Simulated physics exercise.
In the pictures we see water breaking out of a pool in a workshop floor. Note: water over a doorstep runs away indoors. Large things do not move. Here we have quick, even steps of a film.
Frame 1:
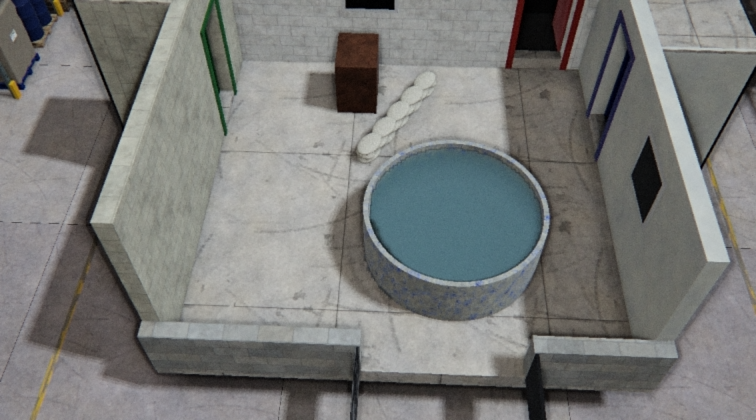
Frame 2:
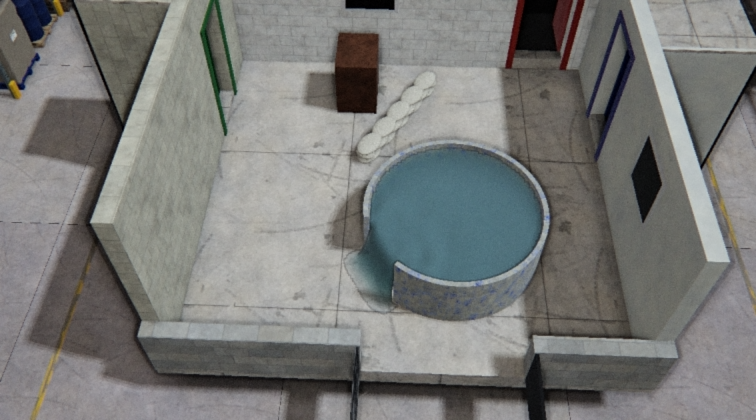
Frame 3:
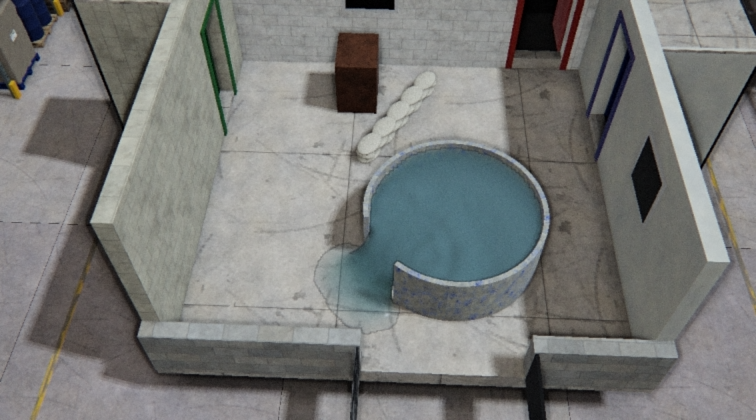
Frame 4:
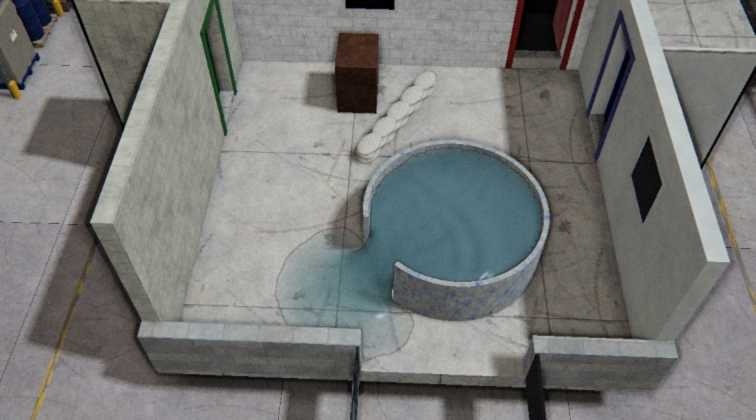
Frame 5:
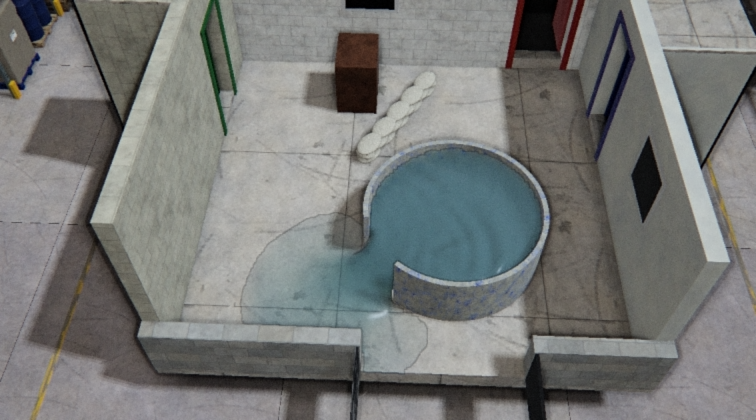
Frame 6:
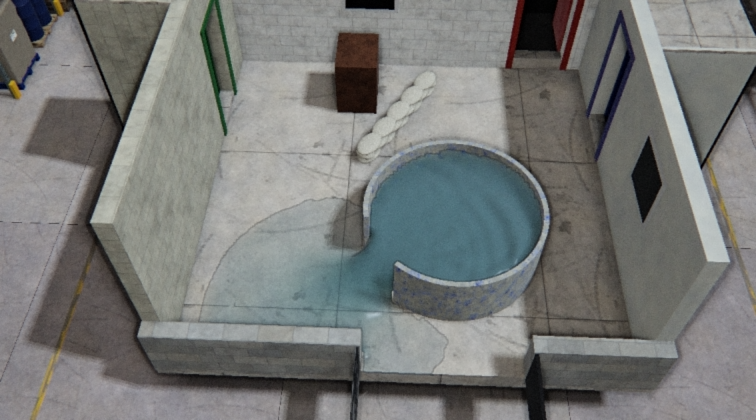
Teal water breaks through a gap in the lower left side of a round, pale-walled pool and spreads steadily leftward and forward over the floor in a widening sheet, while faint ripples cross the pool. The fixed view looks down into an open-topped workshop room with pale block walls. A rusty brown block and a white twisted shape stay still behind the pool, among green, red and blue doorways.
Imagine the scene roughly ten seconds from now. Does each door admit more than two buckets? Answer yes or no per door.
Answers: The green door: Yes; the blue door: No; the red door: No.
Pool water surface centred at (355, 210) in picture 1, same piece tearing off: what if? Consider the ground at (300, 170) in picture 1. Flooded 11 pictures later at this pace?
Answer: Submerged.
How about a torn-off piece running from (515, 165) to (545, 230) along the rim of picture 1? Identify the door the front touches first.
That would be the blue-painted one.
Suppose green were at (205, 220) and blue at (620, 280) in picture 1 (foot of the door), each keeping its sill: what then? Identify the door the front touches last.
The flood gets to the blue door after all the others.
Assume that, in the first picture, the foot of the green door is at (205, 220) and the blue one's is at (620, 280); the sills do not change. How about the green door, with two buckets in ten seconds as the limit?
I'd say the green one tops the limit.
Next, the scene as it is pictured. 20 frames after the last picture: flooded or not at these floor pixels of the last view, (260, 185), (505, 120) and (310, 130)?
Result, in order: Waterlogged / unflooded / waterlogged.
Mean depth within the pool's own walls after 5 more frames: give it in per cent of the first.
About 74 %.
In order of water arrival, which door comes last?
That would be the blue door.
A moment on, water covers 20 % of the floor; the green door not reached, the blue door not reached, the red door not reached.
Next, water covers 25 % of the floor; the green door not reached, the blue door not reached, the red door not reached.
Then, water covers 50 % of the floor; the green door wet at the sill, nothing in, the blue door not reached, the red door not reached.
Later, water covers 75 % of the floor; the green door wet at the sill, nothing in, the blue door wet at the sill, nothing in, the red door wet at the sill, nothing in.
In the end, water covers 95 % of the floor; the green door far over two buckets in, the blue door wet at the sill, nothing in, the red door wet at the sill, nothing in.
